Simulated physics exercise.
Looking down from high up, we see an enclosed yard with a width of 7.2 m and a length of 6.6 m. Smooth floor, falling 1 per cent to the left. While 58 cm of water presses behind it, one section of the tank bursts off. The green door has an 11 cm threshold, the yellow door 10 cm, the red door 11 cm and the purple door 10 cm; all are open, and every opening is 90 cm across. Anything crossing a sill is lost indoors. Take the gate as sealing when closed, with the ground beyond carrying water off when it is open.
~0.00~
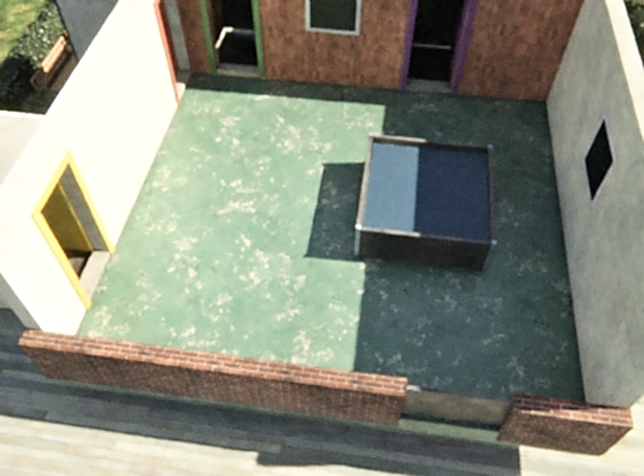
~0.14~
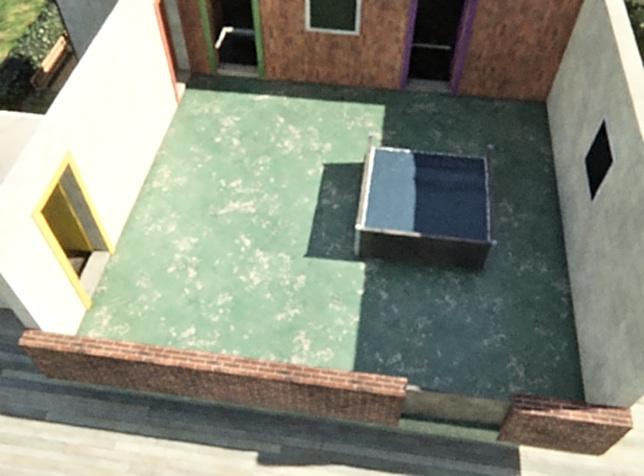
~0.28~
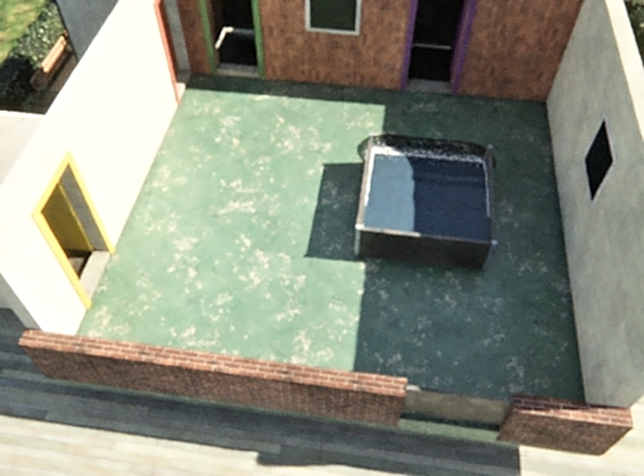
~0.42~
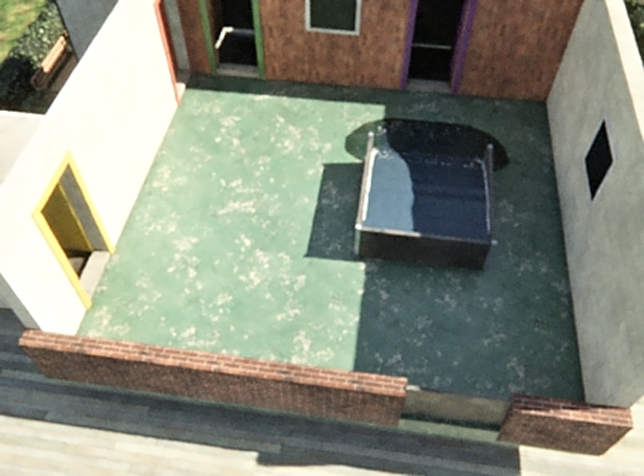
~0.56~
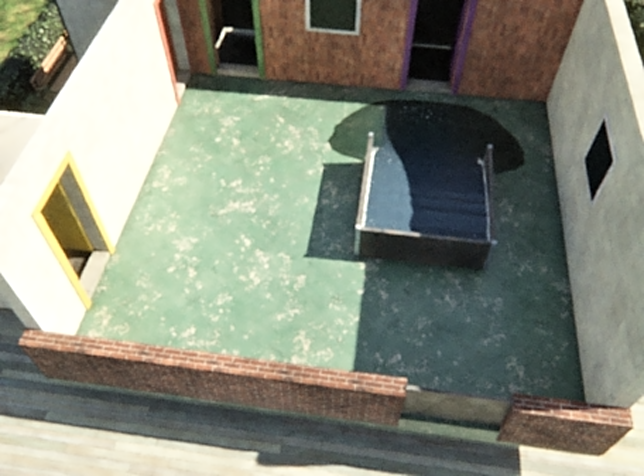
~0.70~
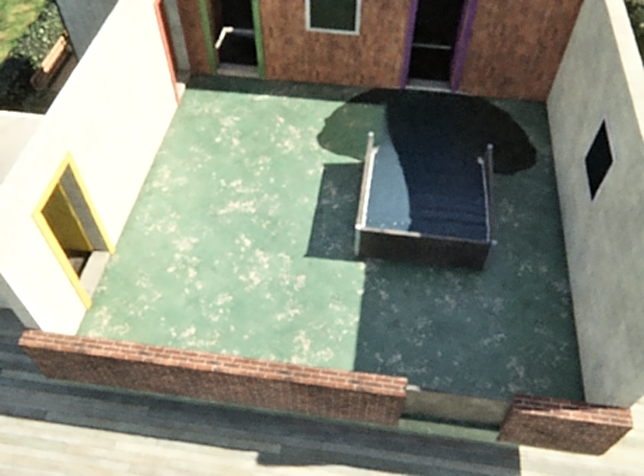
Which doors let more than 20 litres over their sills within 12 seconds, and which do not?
In 12 seconds, the green door stays within 20 litres; the yellow door stays within 20 litres; the red door lets more through; the purple door lets more through.
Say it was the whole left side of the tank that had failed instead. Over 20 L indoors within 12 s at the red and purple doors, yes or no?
Compared with the limit, red is higher and purple is lower.
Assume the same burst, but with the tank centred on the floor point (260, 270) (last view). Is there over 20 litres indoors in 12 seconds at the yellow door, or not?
So the yellow door keeps within it.
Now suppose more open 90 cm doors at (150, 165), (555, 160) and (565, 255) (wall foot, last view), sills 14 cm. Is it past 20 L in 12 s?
Less, less, less.
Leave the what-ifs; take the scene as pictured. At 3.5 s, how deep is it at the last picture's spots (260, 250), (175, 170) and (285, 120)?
First spot near 0 cm, second near 0 cm, third near 4 cm.
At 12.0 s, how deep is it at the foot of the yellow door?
Around 8.5 cm there.
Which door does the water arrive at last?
That's the yellow door.
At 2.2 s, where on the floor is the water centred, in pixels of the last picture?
Its balance point sits around (418, 149).
After 1.4 s water covers 20 % of the floor and is deepest (33 cm) near (401, 93); green door not reached, yellow door not reached, red door not reached, purple door 31 cm at the sill, 93 L in.
After 2.2 s water covers 20 % of the floor and is deepest (32 cm) near (539, 104); green door 5 cm at the sill, 0 L in, yellow door not reached, red door not reached, purple door 32 cm at the sill, 231 L in.
After 3.5 s water covers 40 % of the floor and is deepest (22 cm) near (189, 81); green door 6 cm at the sill, 0 L in, yellow door not reached, red door 21 cm at the sill, 24 L in, purple door 19 cm at the sill, 353 L in.
After 7.0 s water covers 70 % of the floor and is deepest (12 cm) near (184, 92); green door 8 cm at the sill, 0 L in, yellow door 4 cm at the sill, 0 L in, red door 12 cm at the sill, 74 L in, purple door 7 cm at the sill, 384 L in.
After 12.0 s water covers 90 % of the floor and is deepest (12 cm) near (66, 357); green door 7 cm at the sill, 0 L in, yellow door 9 cm at the sill, 0 L in, red door 8 cm at the sill, 75 L in, purple door 3 cm at the sill, 384 L in.
